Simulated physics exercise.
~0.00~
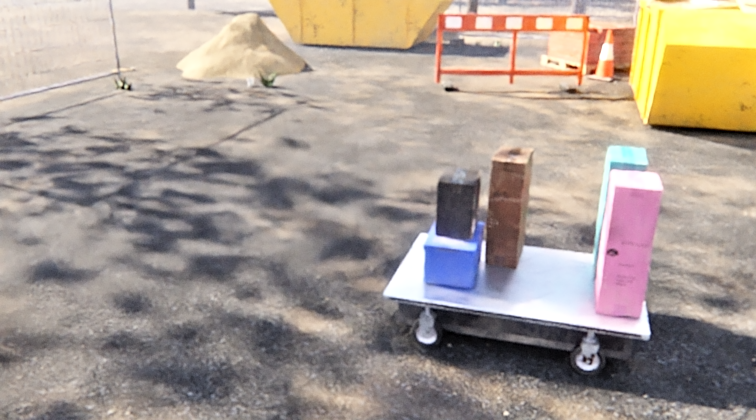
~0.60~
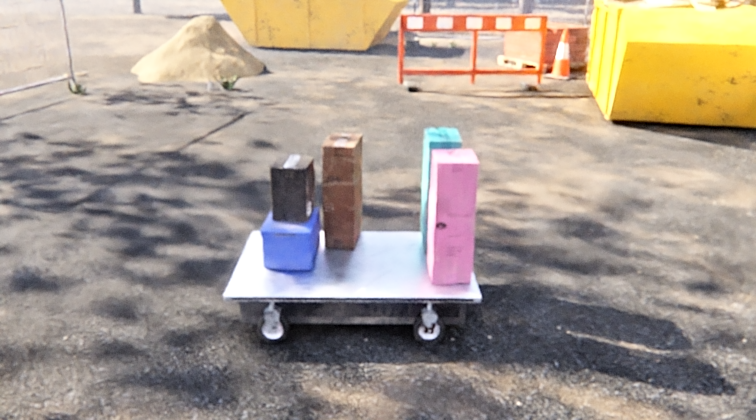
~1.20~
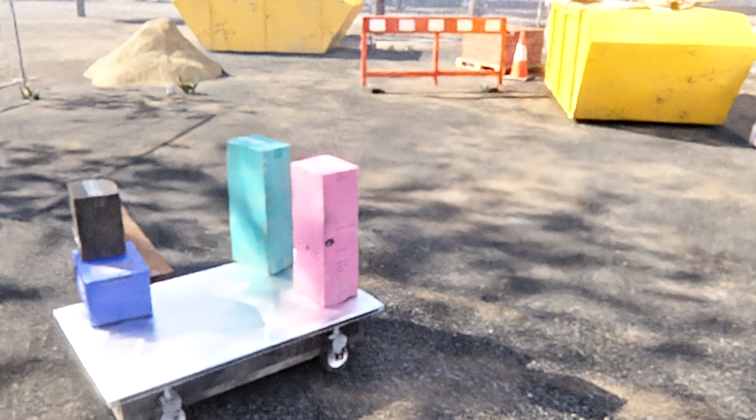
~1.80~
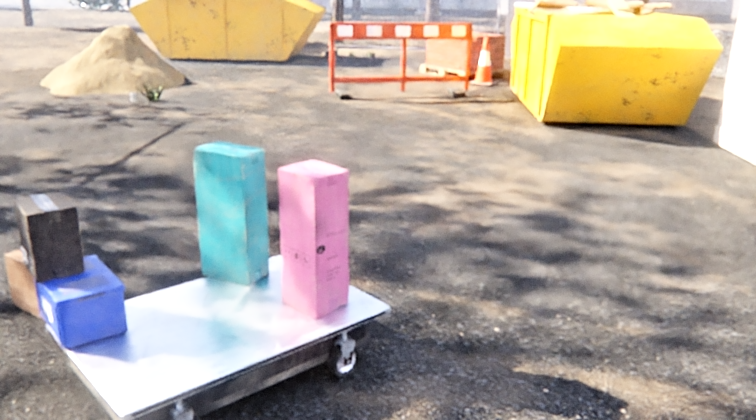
A flat cart carrying five colored blocks rolled left across the tarmac and swung around, and the brown one toppled over behind the blue and black ones, while the pink and turquoise blocks were still standing on the deck at the end.
